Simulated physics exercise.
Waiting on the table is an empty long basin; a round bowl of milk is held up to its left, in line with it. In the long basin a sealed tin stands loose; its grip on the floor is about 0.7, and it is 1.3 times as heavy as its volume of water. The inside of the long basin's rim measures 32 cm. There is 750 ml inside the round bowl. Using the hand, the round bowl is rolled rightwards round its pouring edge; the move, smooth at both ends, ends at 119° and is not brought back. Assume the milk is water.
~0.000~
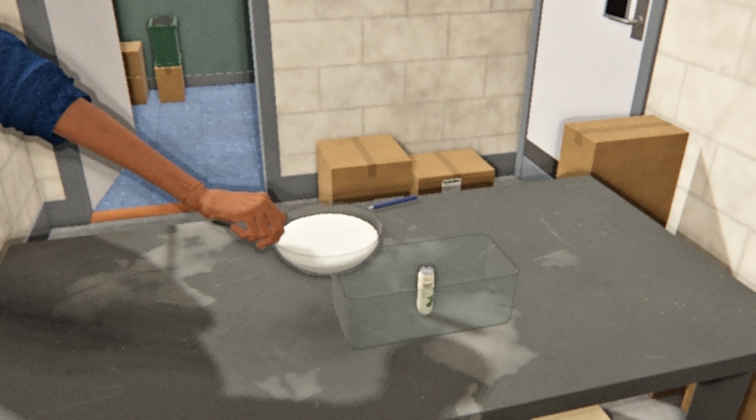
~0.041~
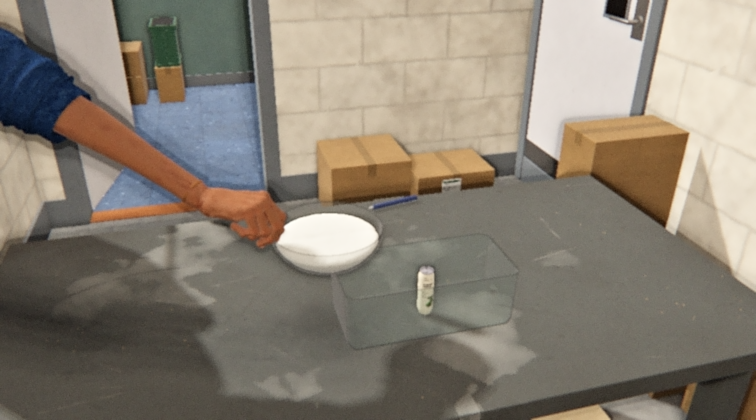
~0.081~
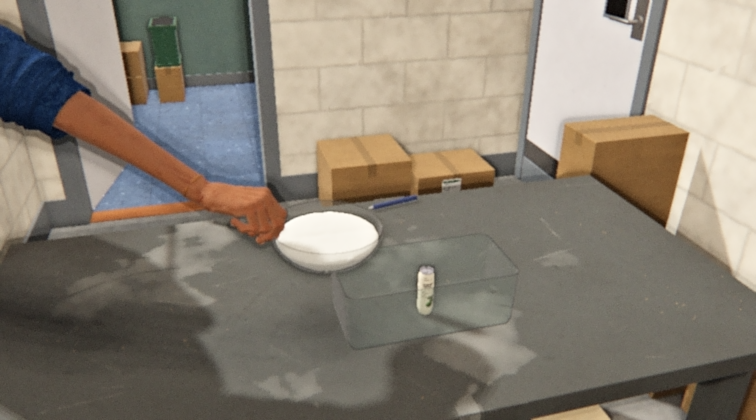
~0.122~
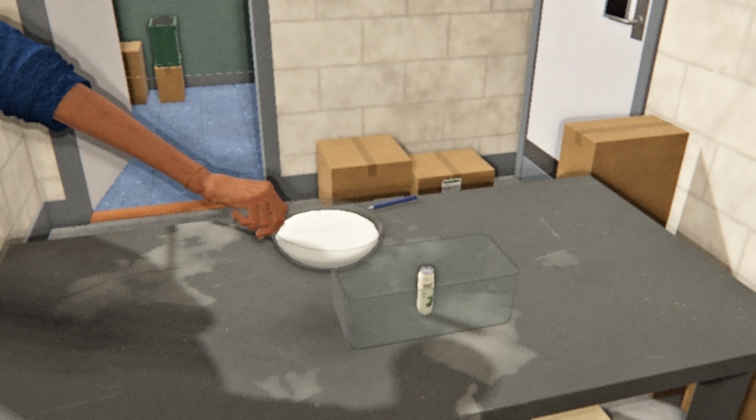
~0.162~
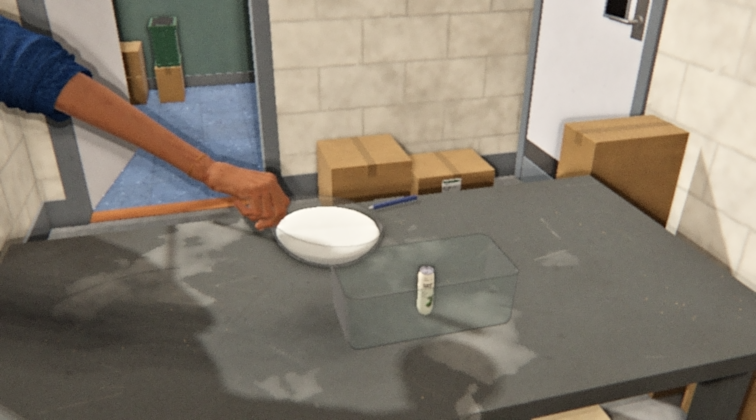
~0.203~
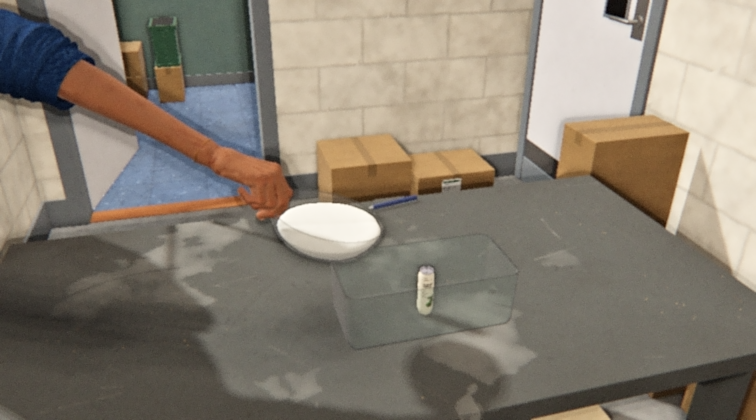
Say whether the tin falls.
It is not overturned.
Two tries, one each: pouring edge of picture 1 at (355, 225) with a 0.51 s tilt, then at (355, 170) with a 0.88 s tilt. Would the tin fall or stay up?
Try 1: Tipped over; try 2: Still standing.
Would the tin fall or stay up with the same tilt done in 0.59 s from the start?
In that case the tin stays vertical.
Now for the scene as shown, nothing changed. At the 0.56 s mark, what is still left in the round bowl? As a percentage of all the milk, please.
Remaining: Near 20 % of the total.
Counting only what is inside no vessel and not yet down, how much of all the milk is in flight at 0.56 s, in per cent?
Share: Roughly 62 per cent.
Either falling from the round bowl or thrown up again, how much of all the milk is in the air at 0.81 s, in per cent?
Estimate: About 8 in a hundred.
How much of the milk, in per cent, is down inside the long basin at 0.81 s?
Value: Approx. 92 %.
After 0.56 s the tilt is 83° and 21 per cent is still to pour; the tin stands where it began.
After 0.81 s the tilt is 117° and 0 per cent is still to pour; the tin stands where it began.
After 1.09 s the tilt is 119° and 0 per cent is still to pour; the tin leans 5°.
After 1.38 s the tilt is 119° and 0 per cent is still to pour; the tin stands where it began.
In the end the tin stands where it began.
